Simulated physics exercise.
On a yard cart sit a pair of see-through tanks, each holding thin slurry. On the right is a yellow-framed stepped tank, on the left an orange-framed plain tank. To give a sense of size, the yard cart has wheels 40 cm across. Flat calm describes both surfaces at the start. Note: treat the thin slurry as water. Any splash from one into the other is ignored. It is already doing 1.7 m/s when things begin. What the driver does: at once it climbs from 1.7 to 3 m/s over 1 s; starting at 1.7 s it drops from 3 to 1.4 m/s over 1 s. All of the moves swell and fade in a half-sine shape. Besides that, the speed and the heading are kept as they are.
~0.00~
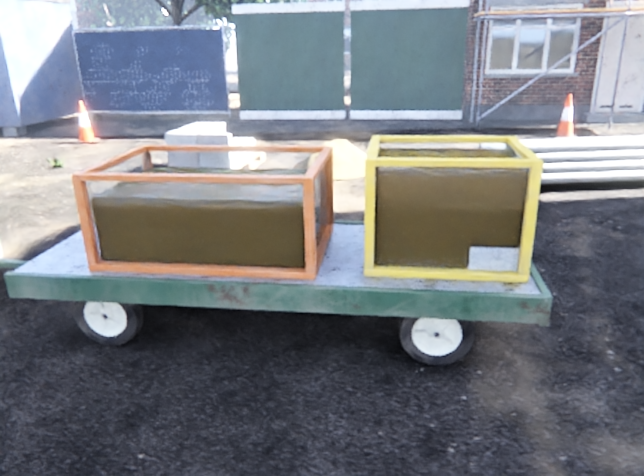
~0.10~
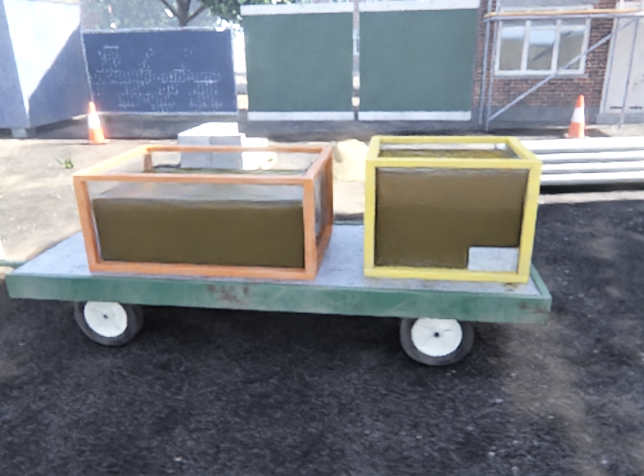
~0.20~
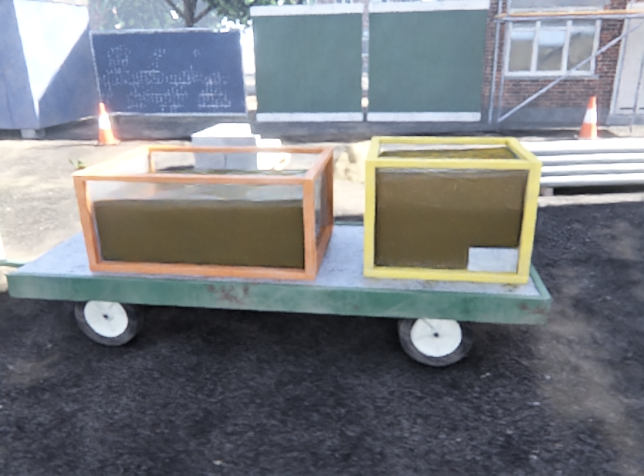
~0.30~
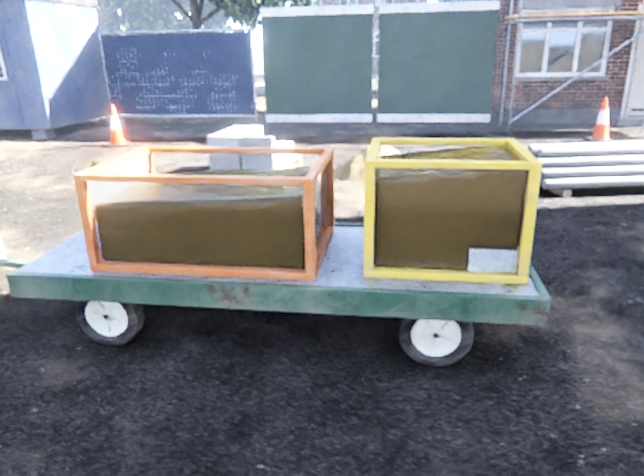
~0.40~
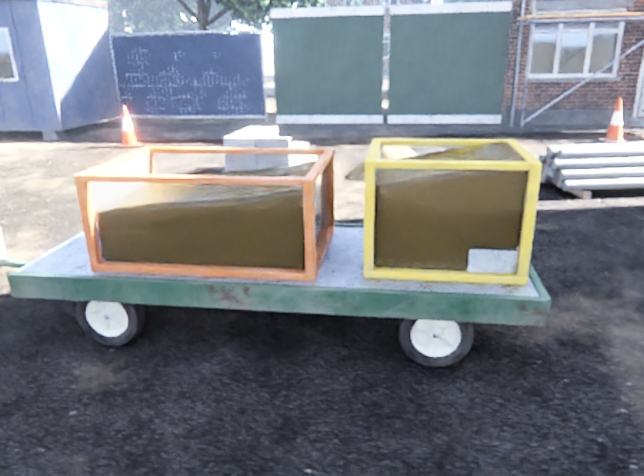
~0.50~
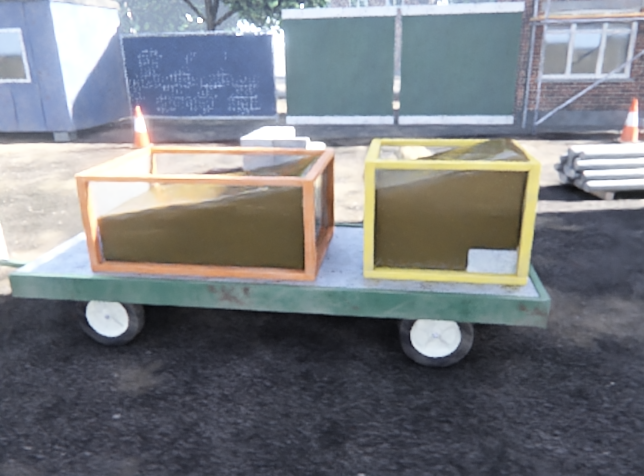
A flat green yard cart with pale wheels stands out on dark ground in a sunlit yard, seen side-on, with blue and green panels, orange cones and a brick building behind. It carries an orange-framed clear tank on the left and a yellow-framed one on the right, both holding murky brown liquid. The camera keeps level with the cart as the background slides right, and the liquid, flat at first, tilts in both tanks.
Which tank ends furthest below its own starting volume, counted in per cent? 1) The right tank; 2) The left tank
The right tank.
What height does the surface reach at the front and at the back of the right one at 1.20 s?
Close to 60 cm at the front end and 46 cm at the back end.
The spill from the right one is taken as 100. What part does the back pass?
Some 20 per cent of it.
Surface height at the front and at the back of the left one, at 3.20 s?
Front level 36 cm, back level 54 cm.
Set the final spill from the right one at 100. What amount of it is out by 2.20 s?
Around 20 percent of it.
Then, 1.20 s in, the left one has lost 1 per cent, over the back (front 39 cm, back 36 cm); the right one has lost 2 per cent, over the back (front 59 cm, back 46 cm).
Then, 2.20 s in, the left one has lost 2 per cent, over the back and the front (front 41 cm, back 39 cm); the right one has lost 2 per cent, over the back (front 67 cm, back 38 cm).
Then, 3.20 s in, the left one has lost 2 per cent, over the back and the front (front 36 cm, back 55 cm); the right one has lost 8 per cent, mostly over the front, some over the back (front 47 cm, back 49 cm).
Then, 5.68 s in, the left one has lost 5 per cent, over the front and the back, a little elsewhere; the right one has lost 9 per cent, mostly over the front, some over the back.
